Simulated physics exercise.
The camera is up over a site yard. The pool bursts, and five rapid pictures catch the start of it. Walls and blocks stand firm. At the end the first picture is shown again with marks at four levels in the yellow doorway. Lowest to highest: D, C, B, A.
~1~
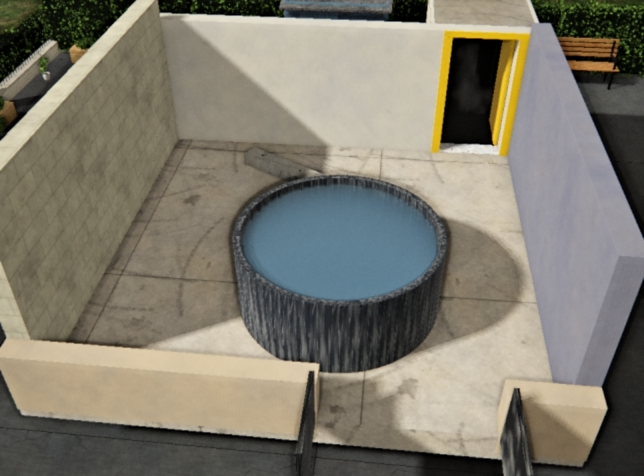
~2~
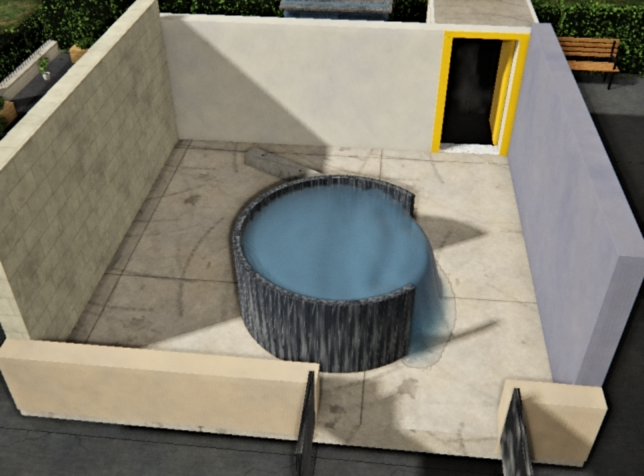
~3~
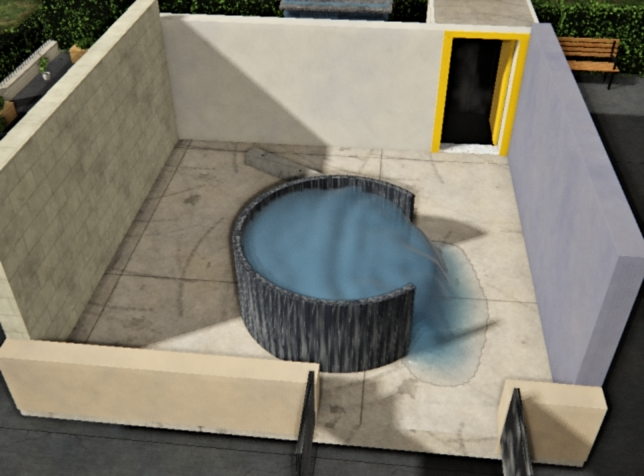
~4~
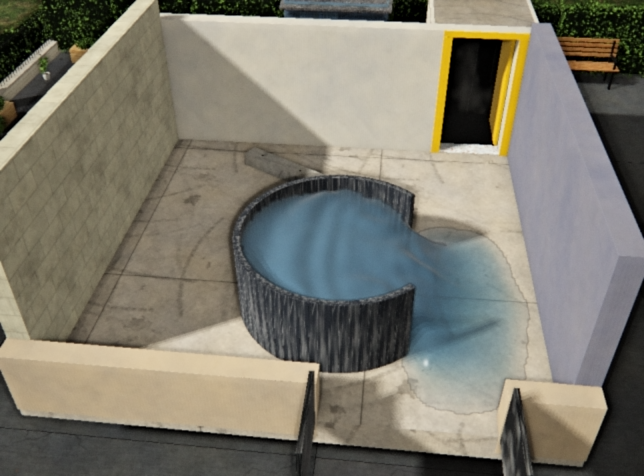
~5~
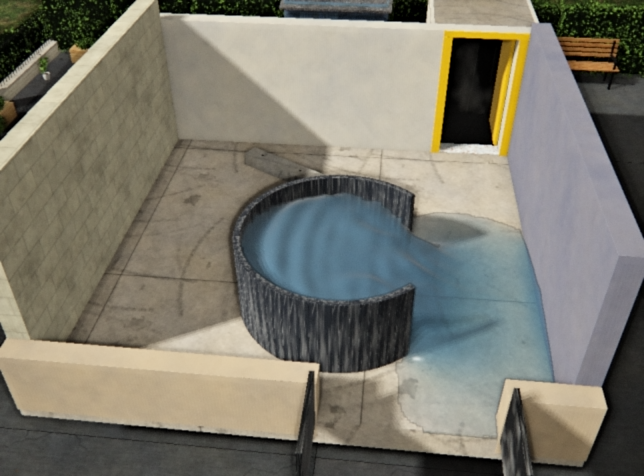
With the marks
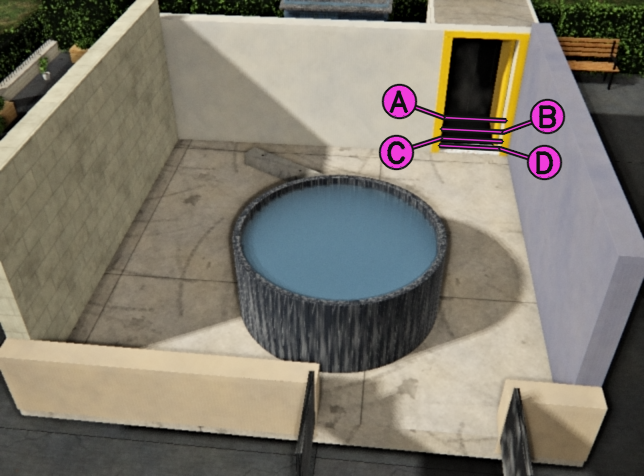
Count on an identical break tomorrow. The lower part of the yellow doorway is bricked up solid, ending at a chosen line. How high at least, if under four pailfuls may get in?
That is mark B.
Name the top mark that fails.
C it is.
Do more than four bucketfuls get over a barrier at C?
Yes, that goes wrong.
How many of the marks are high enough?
Two.
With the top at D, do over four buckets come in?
Yes, it does.
On the marked copy, A at (474, 119); B at (472, 130); C at (471, 139); D at (470, 147); from the bottom up D, C, B, A.
With A, nothing gets over.
With B, a bucket or two gets in.
With C, about 12 bucketfuls get in.
With D, dozens of bucketfuls pour in.
